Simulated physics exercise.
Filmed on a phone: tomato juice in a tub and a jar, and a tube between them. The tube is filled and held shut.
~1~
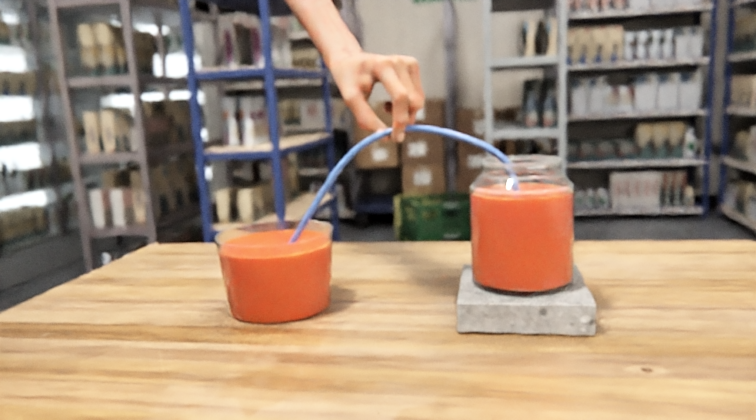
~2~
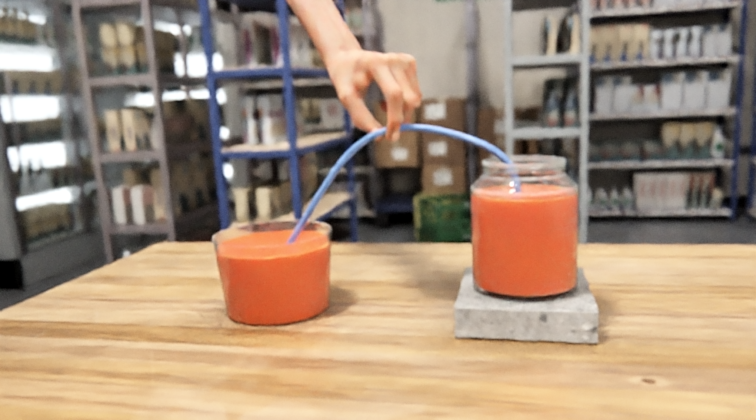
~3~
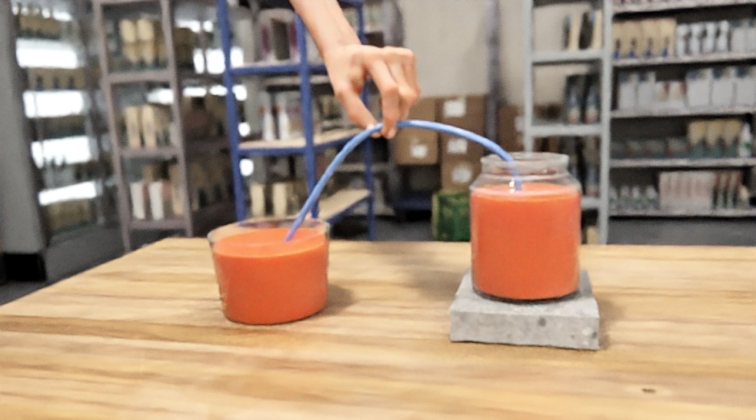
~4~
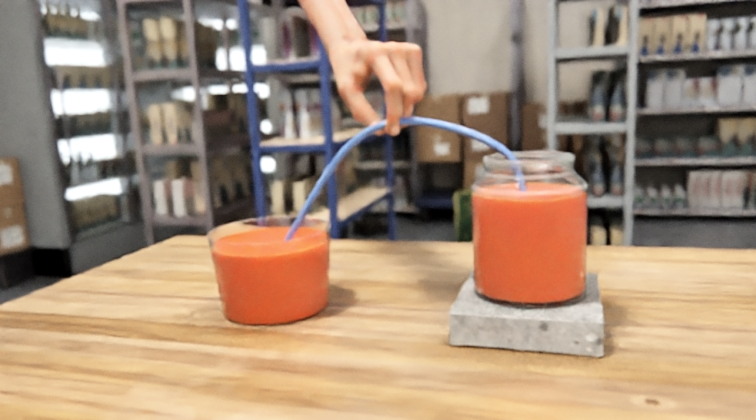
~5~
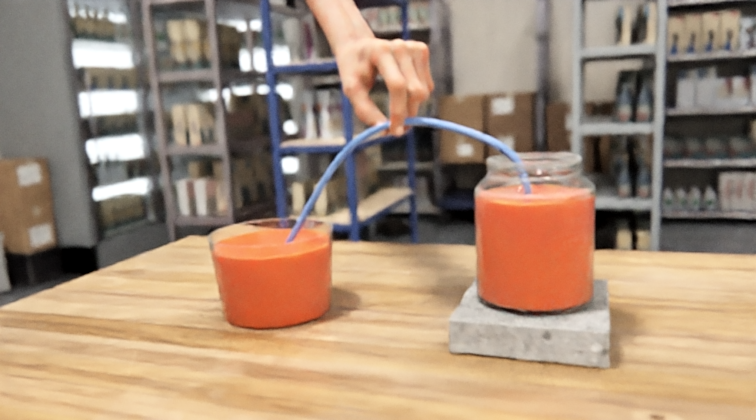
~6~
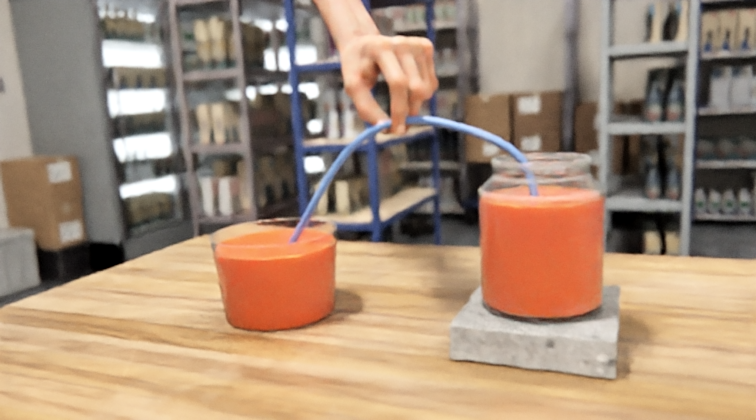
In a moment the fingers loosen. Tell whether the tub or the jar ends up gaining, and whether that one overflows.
It flows - leftward, one that fills - overflows.
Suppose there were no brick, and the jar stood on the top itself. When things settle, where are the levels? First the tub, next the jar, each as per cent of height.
In the order asked, around 95 and 60 per cent.
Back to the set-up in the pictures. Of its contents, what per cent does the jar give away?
About 45 per cent.
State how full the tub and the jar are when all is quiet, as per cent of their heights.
They settle close to 100 and 40 percent of their heights.
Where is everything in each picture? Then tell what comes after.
In the first frame, fingers on the hose; tub (278, 268) about three quarters full, on the top itself; jar (521, 218) about three quarters full, up on the brick.
In the second frame, still shut; tub about three quarters full, surface at (274, 244); jar about three quarters full, surface at (523, 193).
In the third frame, the hose is pinched; tub (273, 268) about three quarters full; jar (524, 220) about three quarters full.
In the fourth frame, nothing flows; tub about three quarters full, surface at (271, 241); jar about three quarters full, surface at (528, 192).
In the fifth frame, fingers on the hose; tub (275, 270) about three quarters full, on the top itself; jar (533, 225) about three quarters full, up on the brick.
In the sixth frame, still shut; tub about three quarters full, surface at (275, 244); jar about three quarters full, surface at (540, 196).
A moment on, the tub is nearly full; the jar is about two thirds full.
Further on, the tub is full to the brim; the jar is about half full; a puddle lies under the lower one.
When it is over, the tub is full to the brim; the jar is about a third full; a puddle lies under the lower one; the two surfaces are level.
